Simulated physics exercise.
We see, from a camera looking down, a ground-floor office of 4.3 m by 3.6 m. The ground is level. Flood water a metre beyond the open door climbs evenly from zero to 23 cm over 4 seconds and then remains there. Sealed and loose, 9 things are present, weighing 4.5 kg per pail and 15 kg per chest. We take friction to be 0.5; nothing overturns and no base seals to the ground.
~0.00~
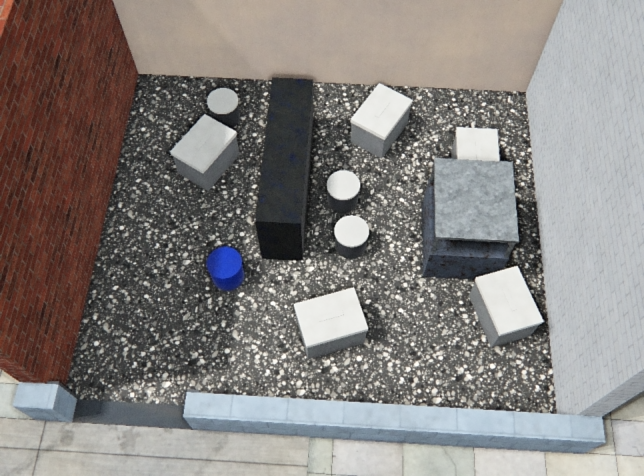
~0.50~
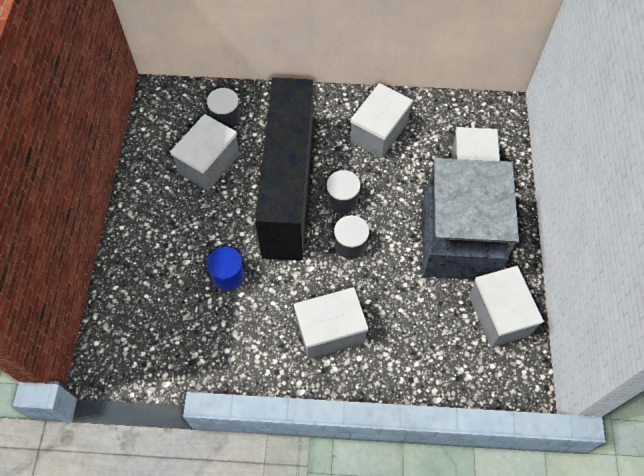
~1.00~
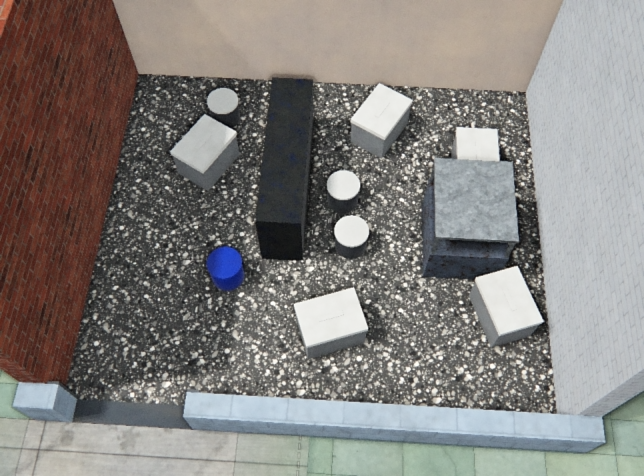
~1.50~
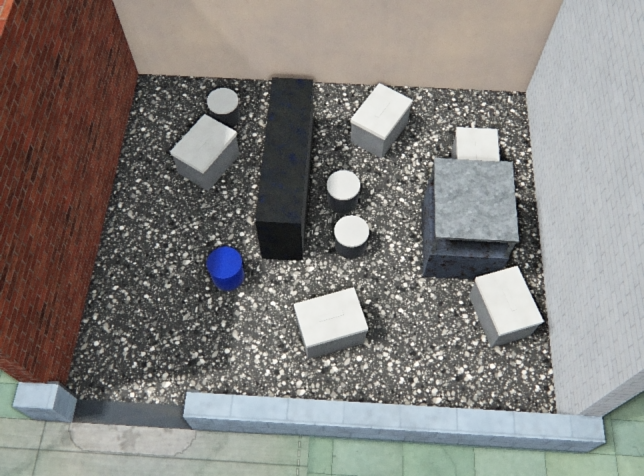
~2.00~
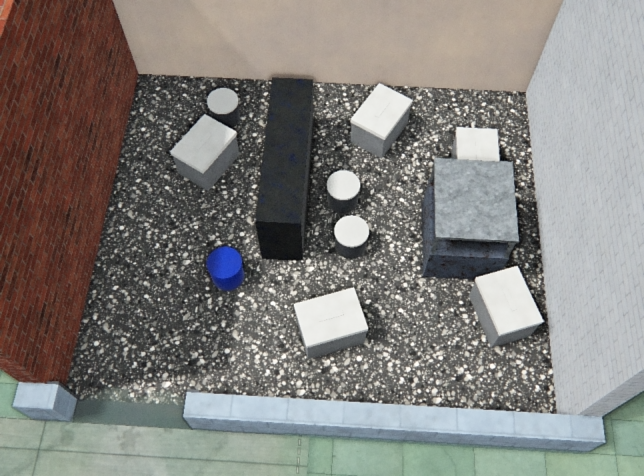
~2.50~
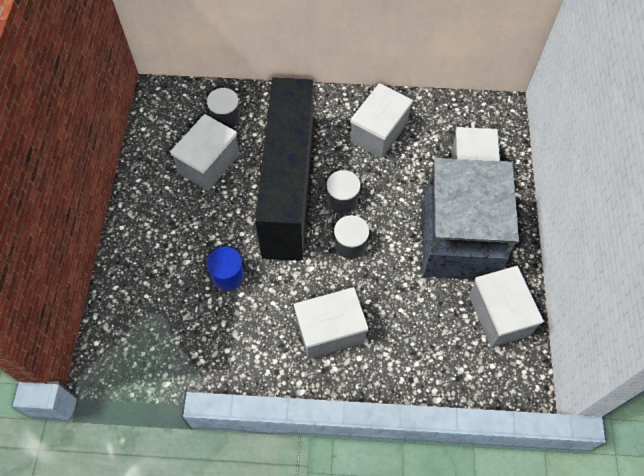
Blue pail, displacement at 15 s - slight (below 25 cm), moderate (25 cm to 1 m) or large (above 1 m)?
Large.
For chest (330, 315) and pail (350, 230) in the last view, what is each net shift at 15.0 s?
The first is 50 cm from its start, the second 120 cm.
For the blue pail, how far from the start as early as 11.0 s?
I'd guess some 300 cm by then.
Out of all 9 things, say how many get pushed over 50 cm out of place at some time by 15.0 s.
That makes 8.
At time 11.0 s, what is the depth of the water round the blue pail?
Roughly 8 cm deep.
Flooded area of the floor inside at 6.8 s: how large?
At that time the wet patch spans about 10.0 m2.
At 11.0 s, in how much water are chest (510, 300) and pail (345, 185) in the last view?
Roughly 7 and 5 cm.
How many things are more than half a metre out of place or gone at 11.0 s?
By that time the total stands at 4.
After 3.5 s the blue pail is near (224, 262), 0.0 m from its start, aground; 0 afloat.
After 6.8 s the blue pail is near (346, 90), 2.3 m from its start, aground; 2 afloat.
After 11.0 s the blue pail is near (526, 164), 3.1 m from its start, afloat; 7 afloat.
After 15.0 s the blue pail is near (538, 365), 2.9 m from its start, afloat; 9 afloat.
